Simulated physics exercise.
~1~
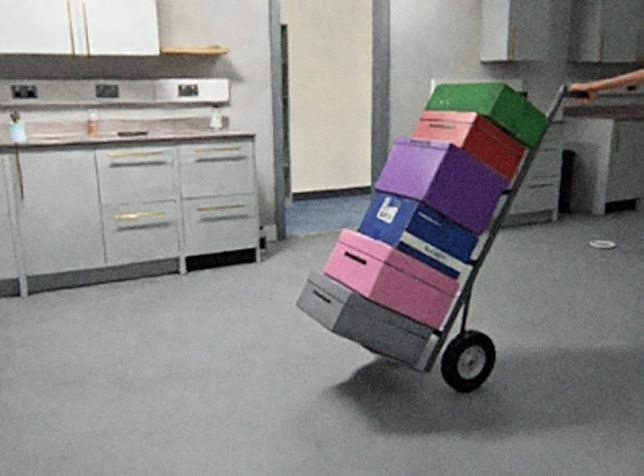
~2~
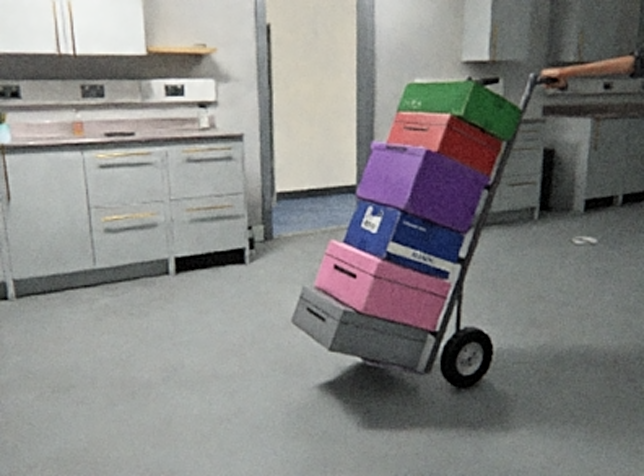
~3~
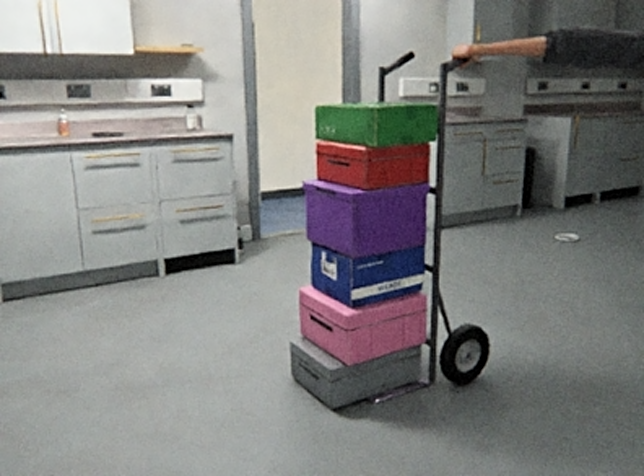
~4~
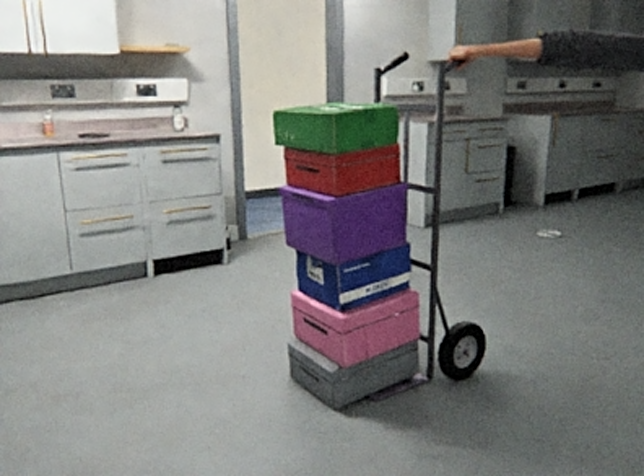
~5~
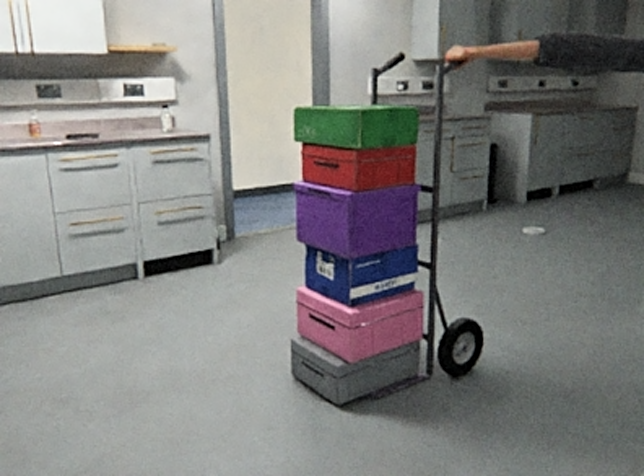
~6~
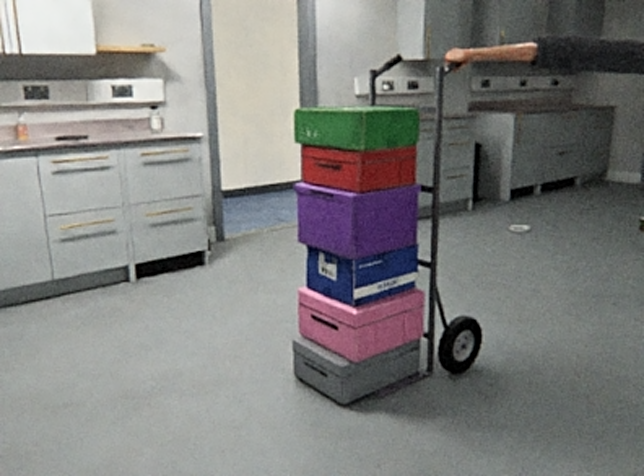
Six stacked coloured boxes on a hand truck tip upright, wobble slightly, and stay standing.
